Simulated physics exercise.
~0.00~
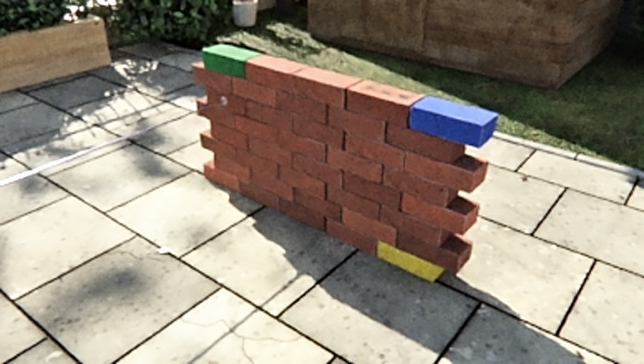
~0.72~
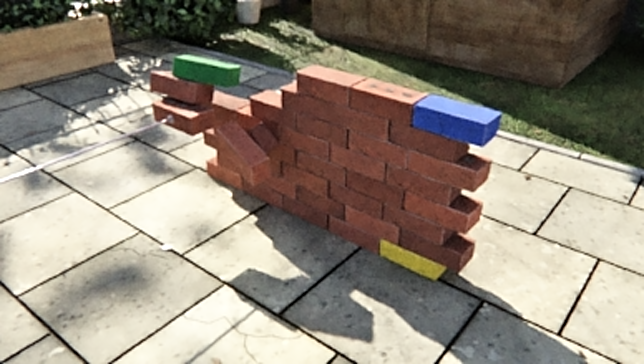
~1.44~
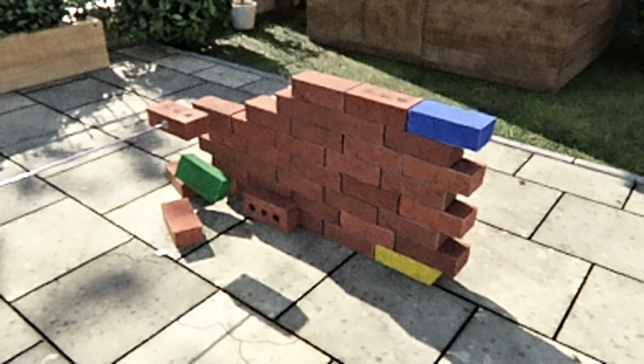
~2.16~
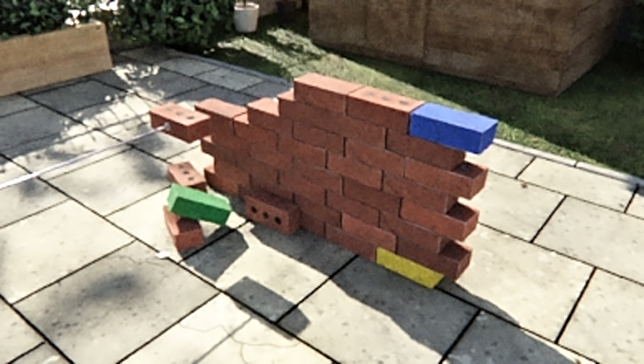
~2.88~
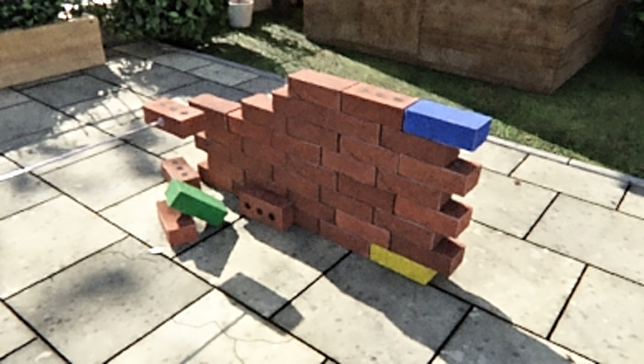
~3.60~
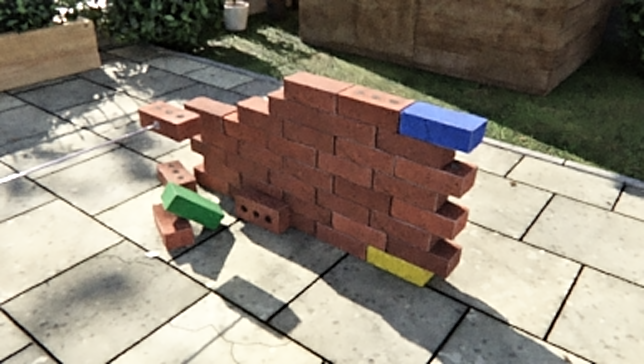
A red brick near the top of a free-standing brick wall slides out to the left, carrying the green brick with it, and several bricks tumble. The green one lands tilted among fallen red bricks at the wall's left foot, while the blue and yellow bricks stay in place.
